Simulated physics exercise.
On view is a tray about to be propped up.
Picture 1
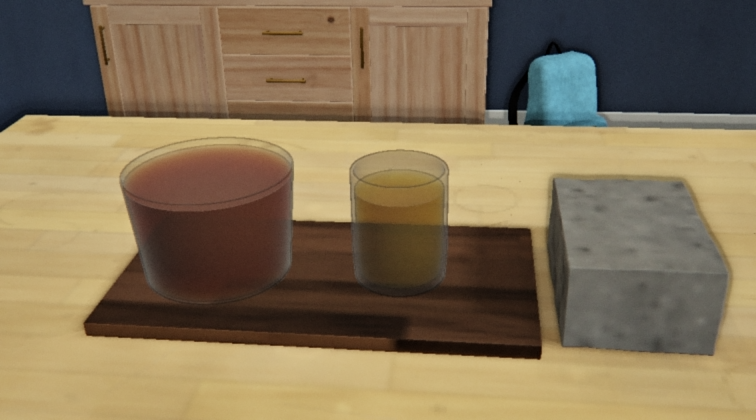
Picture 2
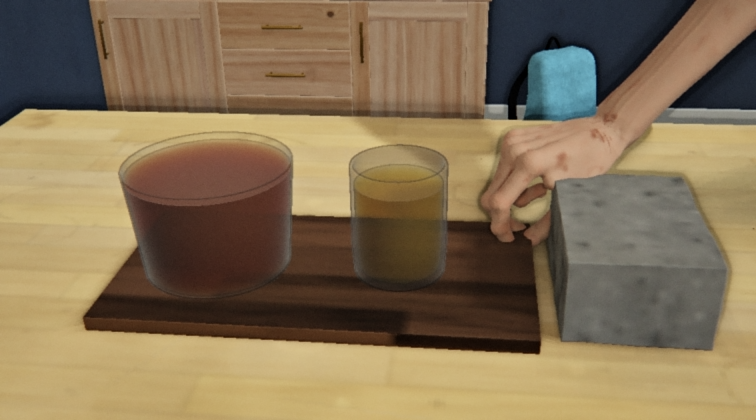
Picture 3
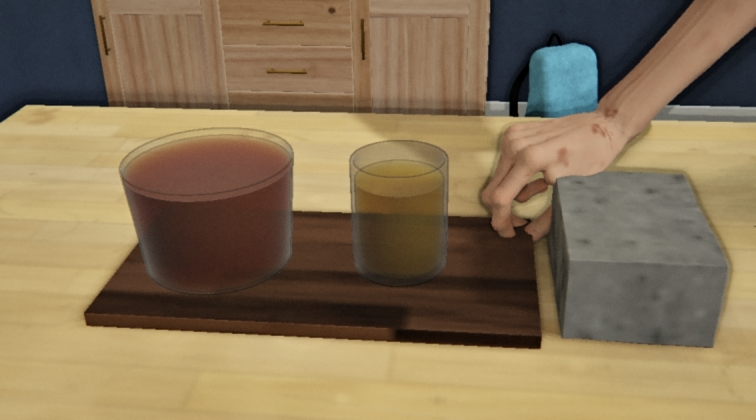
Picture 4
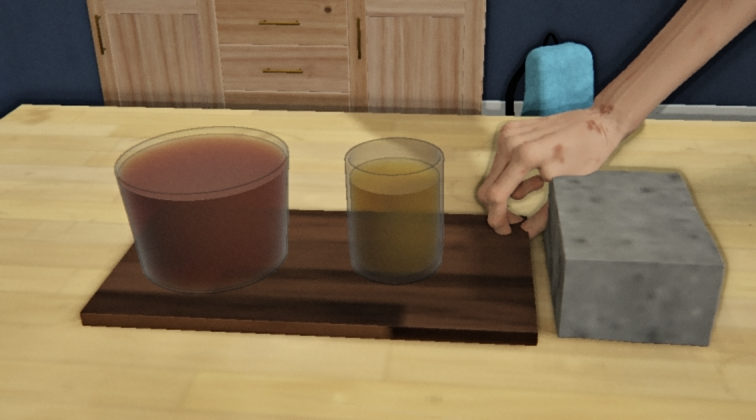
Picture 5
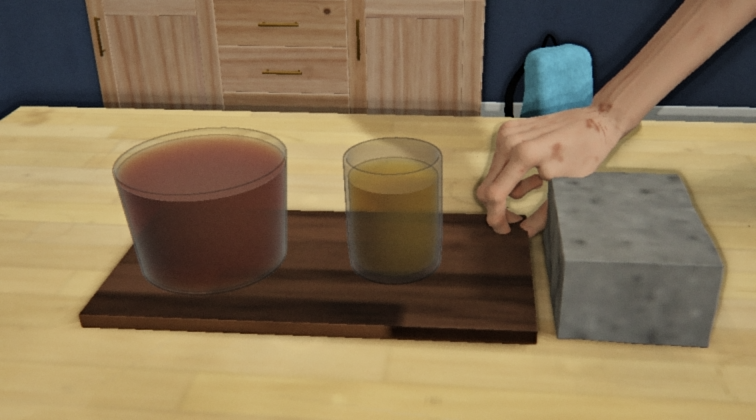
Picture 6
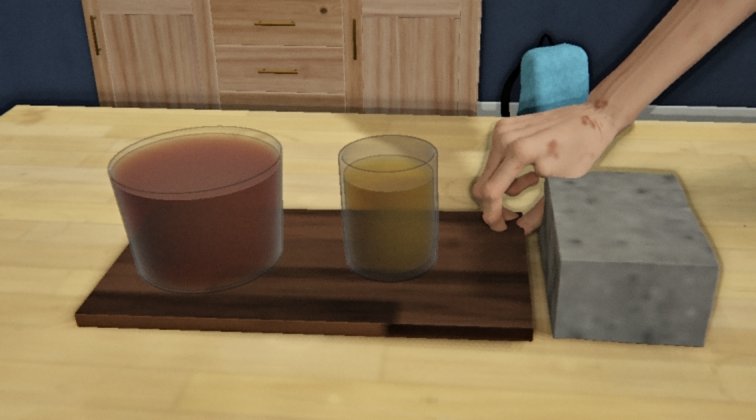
On a wooden table, a hand reaching in and gripping a dark tray's right end, the two filled glass containers barely moving.
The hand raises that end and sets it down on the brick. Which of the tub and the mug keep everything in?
At the end, on the left the tub: Watch it tip some out; on the right the mug: Watch it keep its liquid.
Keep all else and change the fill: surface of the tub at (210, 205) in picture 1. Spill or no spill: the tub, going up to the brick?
Nothing escapes.
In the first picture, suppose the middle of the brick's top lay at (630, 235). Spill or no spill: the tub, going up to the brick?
I reckon it pours over.
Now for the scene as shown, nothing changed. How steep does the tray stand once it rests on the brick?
Tilt at rest: Approx. 13 degrees.
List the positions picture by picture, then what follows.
In the first frame, the tray lies flat; tub (214, 217) nearly full; mug (399, 219) about three quarters full; brick (643, 313).
In the second frame, a hand takes the end of the tray; tub nearly full, surface at (208, 171); mug about three quarters full, surface at (398, 183).
In the third frame, slope near 0°; tub (214, 207) nearly full; mug (400, 209) about three quarters full.
In the fourth frame, the tray slopes by about 1°; tub nearly full, surface at (204, 165); mug about three quarters full, surface at (395, 176); brick (639, 304).
In the fifth frame, the end is rising; tub (208, 207) nearly full; mug (394, 207) about three quarters full.
In the sixth frame, the end has come up a little; tub nearly full, surface at (198, 165); mug about three quarters full, surface at (389, 173); brick (634, 305).
Next, the tray slopes by about 7°; tub, its rim is dry; mug, its rim is dry.
After that, the tray slopes by about 15°; tub, it has slopped over; mug, its rim is dry.
Finally, the tray slopes by about 13°, resting on the brick; tub, it has slopped over; mug, its rim is dry.
